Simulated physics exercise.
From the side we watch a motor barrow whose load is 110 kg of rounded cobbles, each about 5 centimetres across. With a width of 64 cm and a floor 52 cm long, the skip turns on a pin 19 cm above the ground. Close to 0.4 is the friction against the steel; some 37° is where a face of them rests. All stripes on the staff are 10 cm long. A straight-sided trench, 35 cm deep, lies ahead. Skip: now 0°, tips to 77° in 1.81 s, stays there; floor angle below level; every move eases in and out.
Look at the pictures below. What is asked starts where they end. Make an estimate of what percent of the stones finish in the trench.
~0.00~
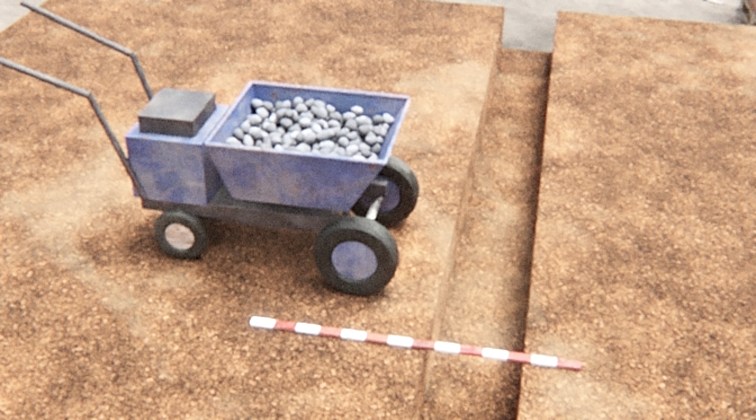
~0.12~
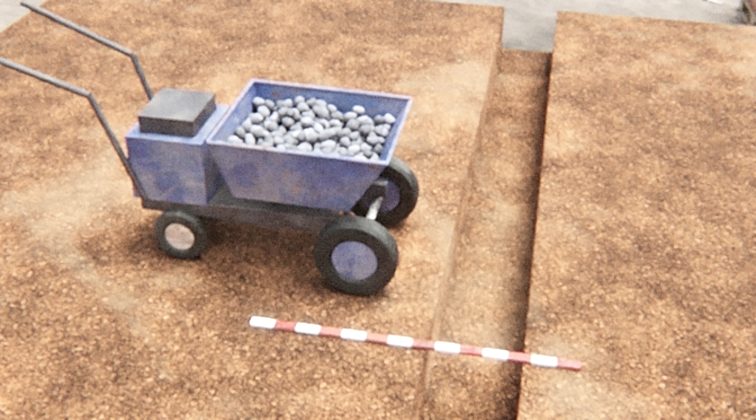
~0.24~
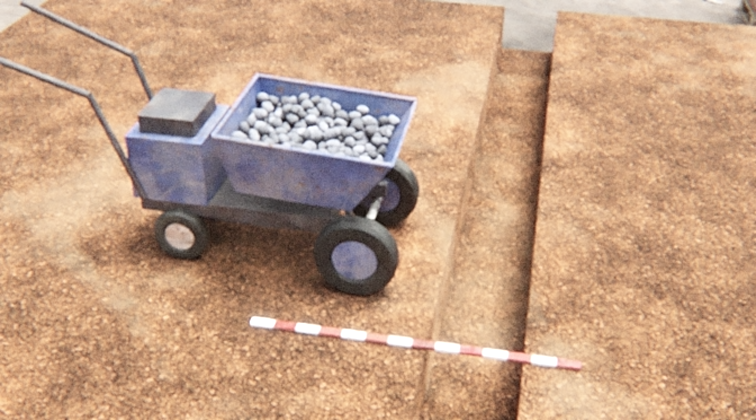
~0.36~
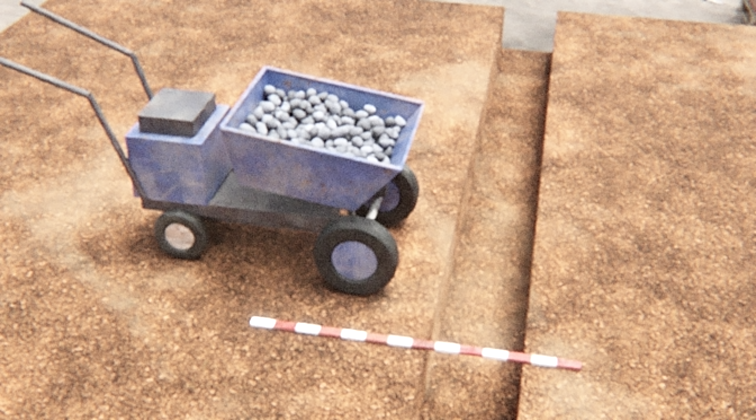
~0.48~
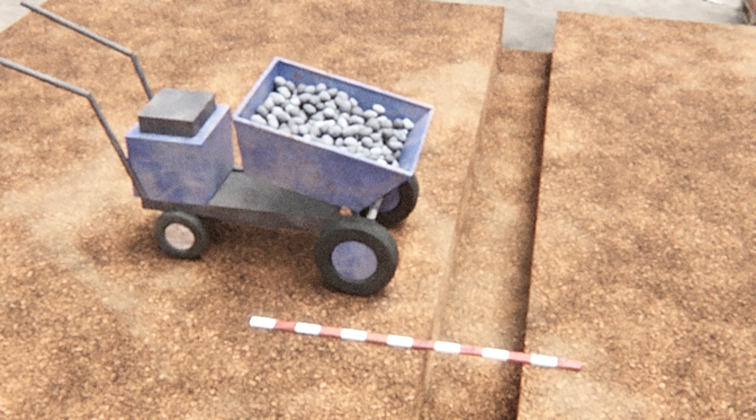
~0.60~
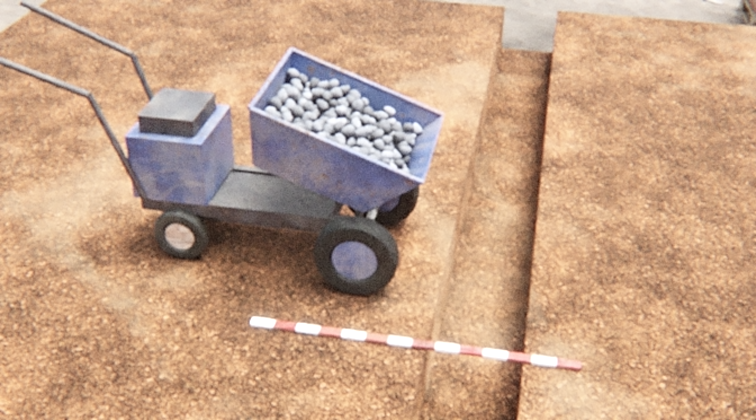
About 87 percent.
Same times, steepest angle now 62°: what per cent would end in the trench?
About 50 per cent would end up in the trench.
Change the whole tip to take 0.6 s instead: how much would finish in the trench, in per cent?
Then some 55 per cent would.
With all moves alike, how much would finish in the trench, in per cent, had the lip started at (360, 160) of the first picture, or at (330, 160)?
I'd say some 100 per cent and some 100 per cent.
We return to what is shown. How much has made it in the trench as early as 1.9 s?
Close to 45 per cent at that time.
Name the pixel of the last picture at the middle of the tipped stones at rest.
(500, 316).
After 1.4 s the floor is at 65°; 99 % in the skip, 1 % in the trench; the foremost stones are at (494, 231).
After 1.9 s the floor is at 77°; 48 % in the skip, 44 % in the trench, 9 % past the trench; the foremost stones are at (594, 288).
After 2.3 s the floor is at 77°; 24 % in the skip, 63 % in the trench, 13 % past the trench; the foremost stones are at (641, 305).
After 4.2 s the floor is at 77°; 0 % in the skip, 87 % in the trench, 13 % past the trench; the foremost stones are at (653, 307).
